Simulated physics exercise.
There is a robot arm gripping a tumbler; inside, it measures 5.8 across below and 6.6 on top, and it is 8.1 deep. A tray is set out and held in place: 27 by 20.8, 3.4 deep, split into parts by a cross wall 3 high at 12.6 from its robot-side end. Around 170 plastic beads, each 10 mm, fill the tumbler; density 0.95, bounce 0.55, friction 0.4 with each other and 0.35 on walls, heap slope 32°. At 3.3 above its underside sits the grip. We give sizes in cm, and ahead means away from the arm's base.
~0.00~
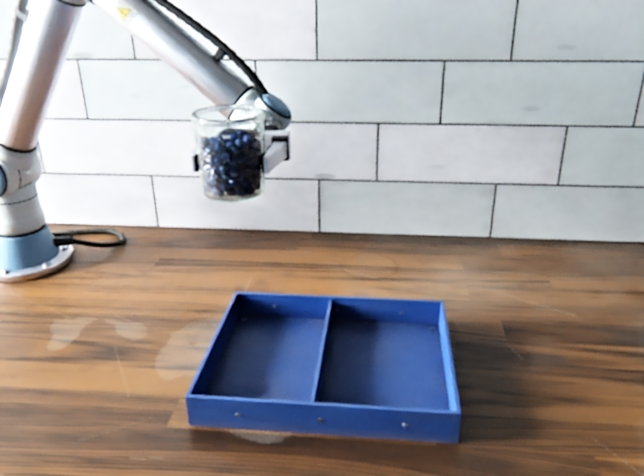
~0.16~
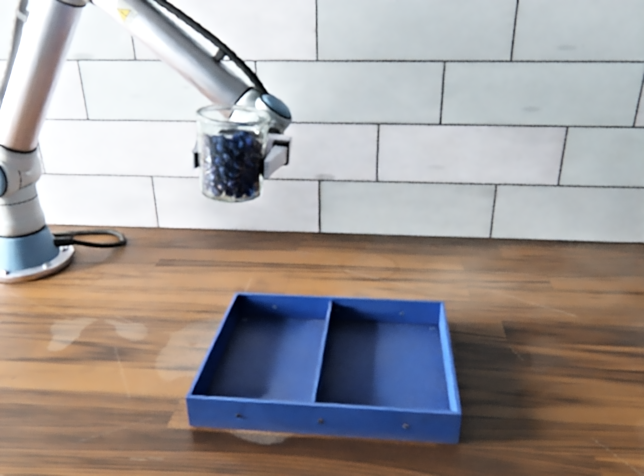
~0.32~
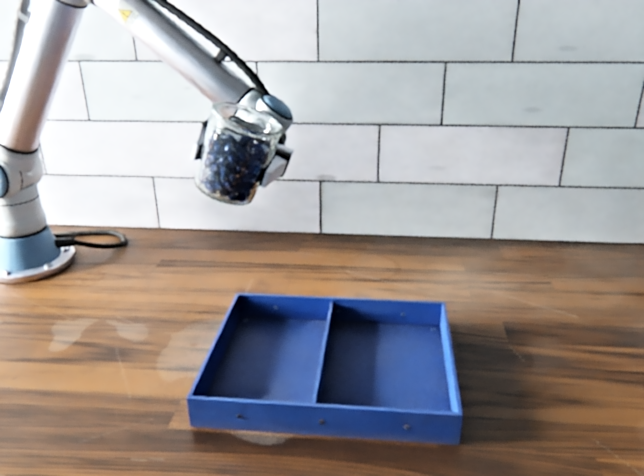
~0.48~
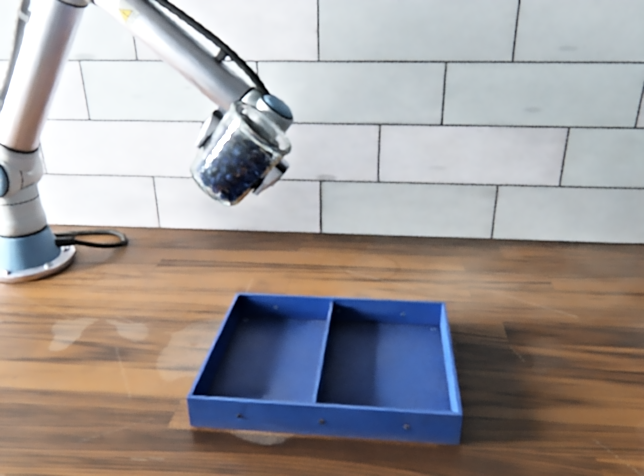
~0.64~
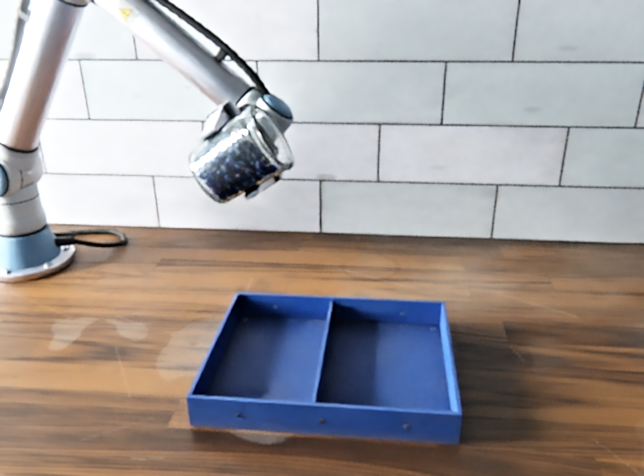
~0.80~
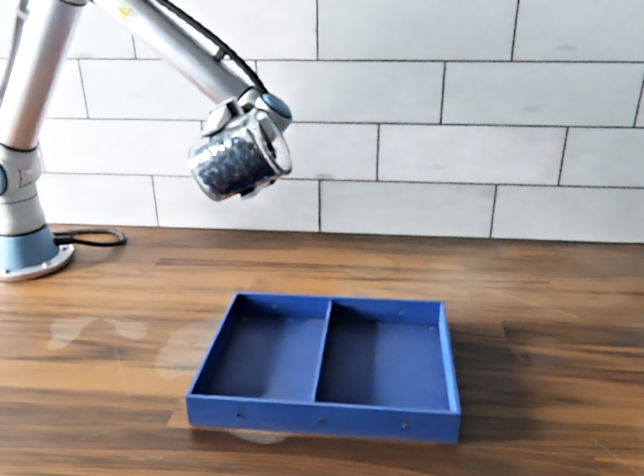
A robot arm gradually tilts a clear tumbler of dark beads to the right.
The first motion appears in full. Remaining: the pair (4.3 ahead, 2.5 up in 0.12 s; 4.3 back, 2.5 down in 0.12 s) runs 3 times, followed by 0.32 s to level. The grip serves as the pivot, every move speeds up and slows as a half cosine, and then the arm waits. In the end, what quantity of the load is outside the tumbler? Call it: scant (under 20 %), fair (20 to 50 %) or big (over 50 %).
Big; over 50 %.
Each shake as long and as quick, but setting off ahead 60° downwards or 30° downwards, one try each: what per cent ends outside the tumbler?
Try one gives about 5 in a hundred, try two about 25 in a hundred.
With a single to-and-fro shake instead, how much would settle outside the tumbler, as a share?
Result: Approximately 50 per cent.
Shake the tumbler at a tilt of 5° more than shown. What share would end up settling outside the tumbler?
Estimate: Close to 85 per cent.
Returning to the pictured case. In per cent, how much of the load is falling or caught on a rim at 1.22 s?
My guess is some 2 in a hundred.
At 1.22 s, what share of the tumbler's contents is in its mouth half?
Roughly 80 %.
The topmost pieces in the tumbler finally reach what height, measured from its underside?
Height at rest: About 4.0 centimetres.
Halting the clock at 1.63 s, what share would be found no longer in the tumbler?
Near 75 per cent.
After 1.22 s, tilted 63° forward, highest piece 28 above the table; 89 in the tumbler, 67 in the far-side part, 8 in the robot-side part, 4 in flight or on a rim.
After 1.63 s, tilted 46° forward, highest piece 26 above the table; 89 in the far-side part, 38 in the tumbler, 16 in the robot-side part, 6 on the table or floor, 19 in flight or on a rim.
After 2.04 s, level, highest piece 26 above the table; 98 in the far-side part, 38 in the tumbler, 25 in the robot-side part, 7 on the table or floor.
After 3.09 s, level, highest piece 26 above the table; 98 in the far-side part, 38 in the tumbler, 25 in the robot-side part, 7 on the table or floor.
In the end, 98 in the far-side part, 38 in the tumbler, 25 in the robot-side part, 7 on the table or floor. That is 77 % outside the tumbler.
